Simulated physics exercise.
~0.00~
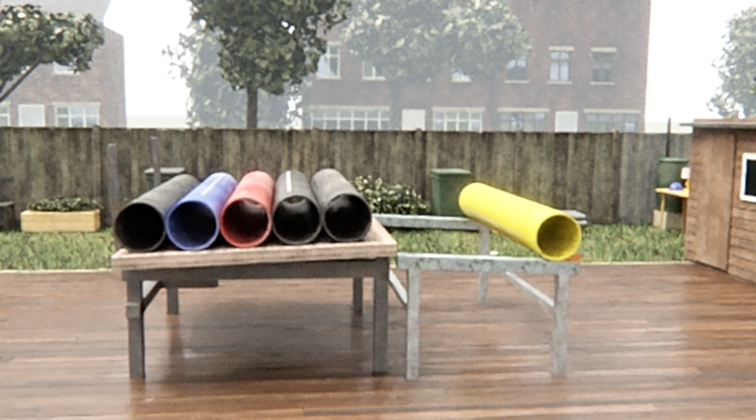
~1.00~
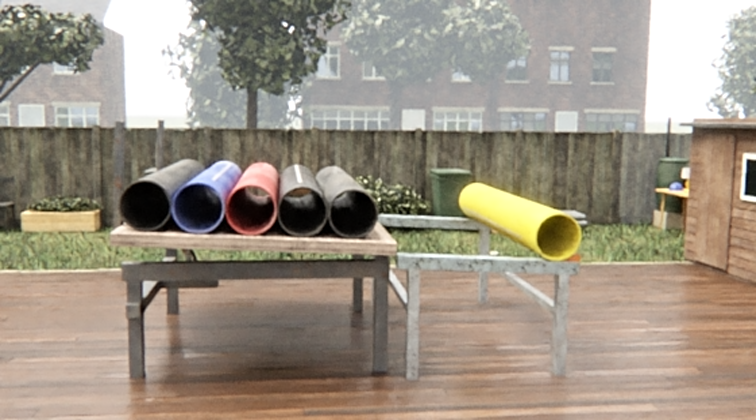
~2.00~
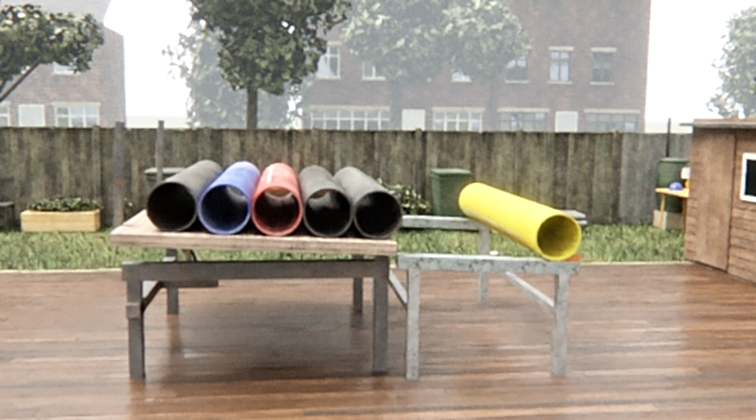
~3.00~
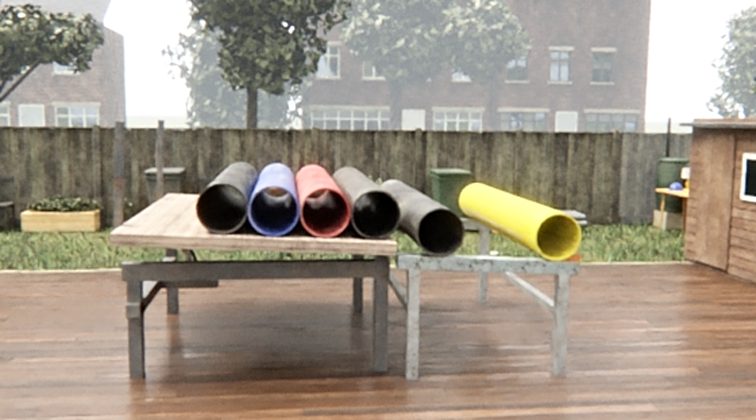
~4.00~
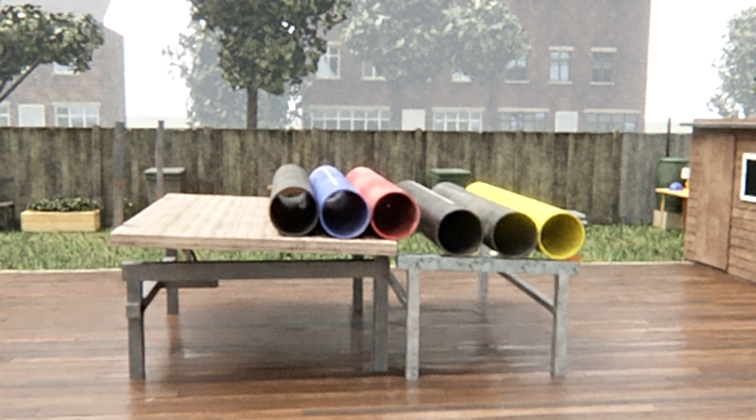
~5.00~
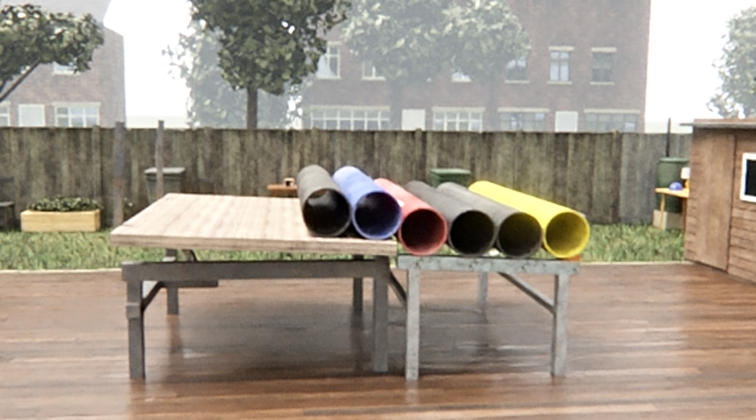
Five pipes rolled right along a wooden tabletop as it tilted, and the two leading black ones dropped onto a lower metal rack beside a yellow pipe. The red one followed, while the blue and another black pipe remained on the tabletop.
